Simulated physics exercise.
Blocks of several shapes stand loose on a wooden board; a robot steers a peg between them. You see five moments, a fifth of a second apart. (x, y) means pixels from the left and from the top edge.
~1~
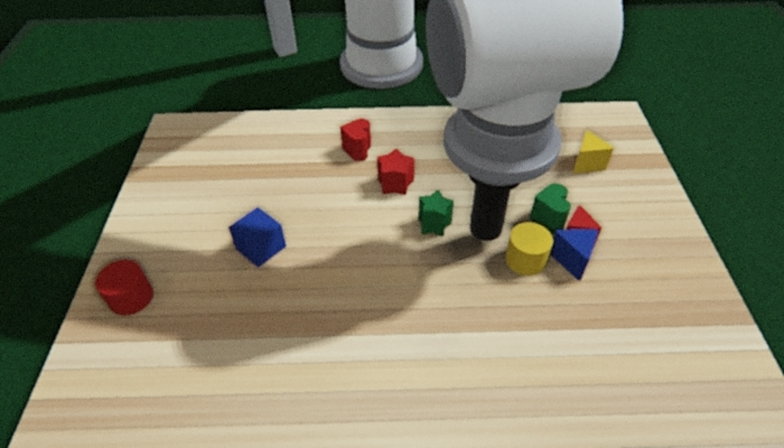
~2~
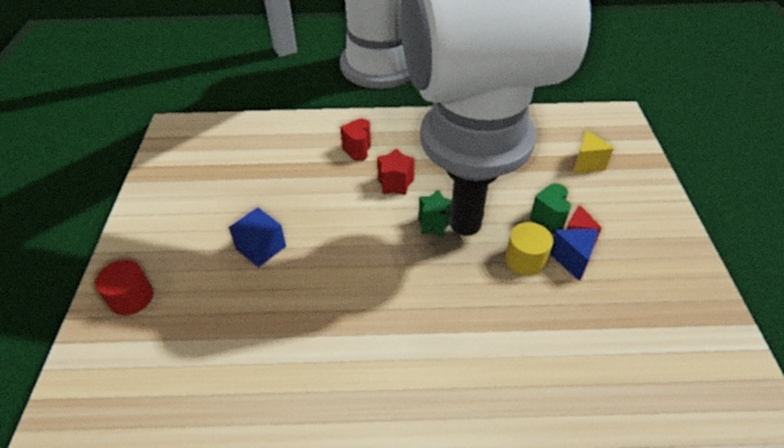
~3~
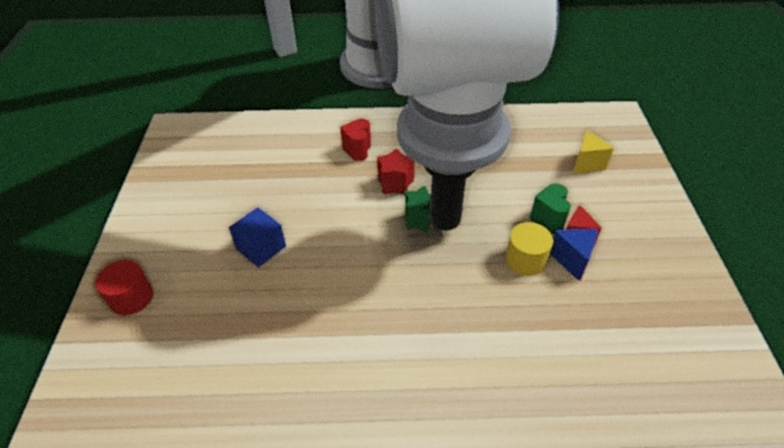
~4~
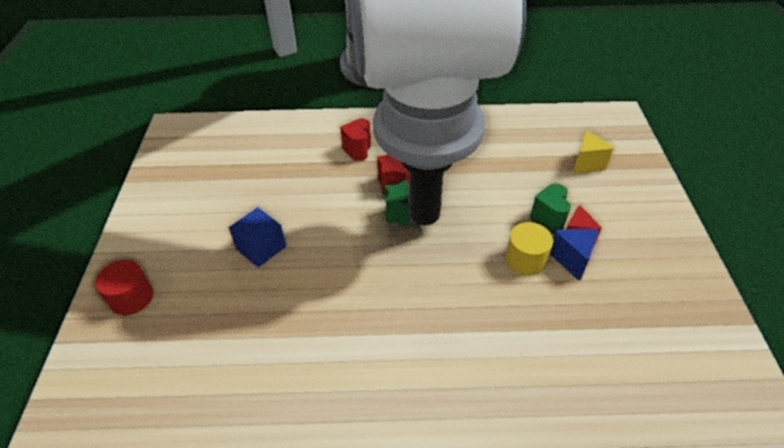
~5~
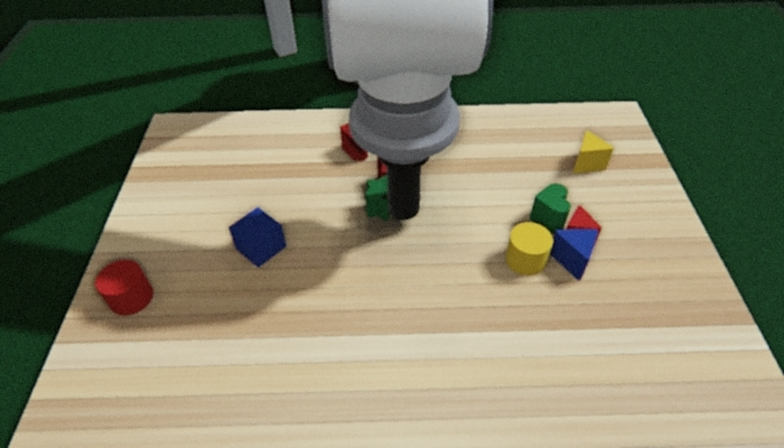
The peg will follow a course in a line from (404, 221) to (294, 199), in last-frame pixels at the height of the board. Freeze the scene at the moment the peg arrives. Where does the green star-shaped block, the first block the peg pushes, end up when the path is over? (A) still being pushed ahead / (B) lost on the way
It's B.
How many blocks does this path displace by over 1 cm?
Most likely one.
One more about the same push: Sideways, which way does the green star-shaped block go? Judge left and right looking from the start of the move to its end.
Rightward.
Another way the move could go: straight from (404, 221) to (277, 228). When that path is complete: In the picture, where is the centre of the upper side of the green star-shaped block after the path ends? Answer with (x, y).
If I read the scene right, the answer is (354, 181).
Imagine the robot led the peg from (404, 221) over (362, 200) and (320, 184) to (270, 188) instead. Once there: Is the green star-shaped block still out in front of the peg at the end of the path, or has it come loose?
Fallen away.
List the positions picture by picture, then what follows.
The first frame shows peg's lower end (486, 230); green star-shaped block (436, 202); red star-shaped block (395, 161).
The second frame shows peg (465, 225); blocks still.
The third frame shows peg (445, 220); green star-shaped block (421, 198).
The fourth frame shows peg (425, 215); green star-shaped block (401, 192).
The fifth frame shows peg (404, 210); green star-shaped block (381, 187); red star-shaped block hidden.
What follows on the original path. One third of the way, peg (365, 202); green star-shaped block (347, 176), turned 10° clockwise.
Two thirds of the way, peg (328, 195); green star-shaped block (323, 165), turned 40° clockwise.
At the end, peg (292, 188); green star-shaped block (315, 162), turned 80° clockwise; red star-shaped block still.
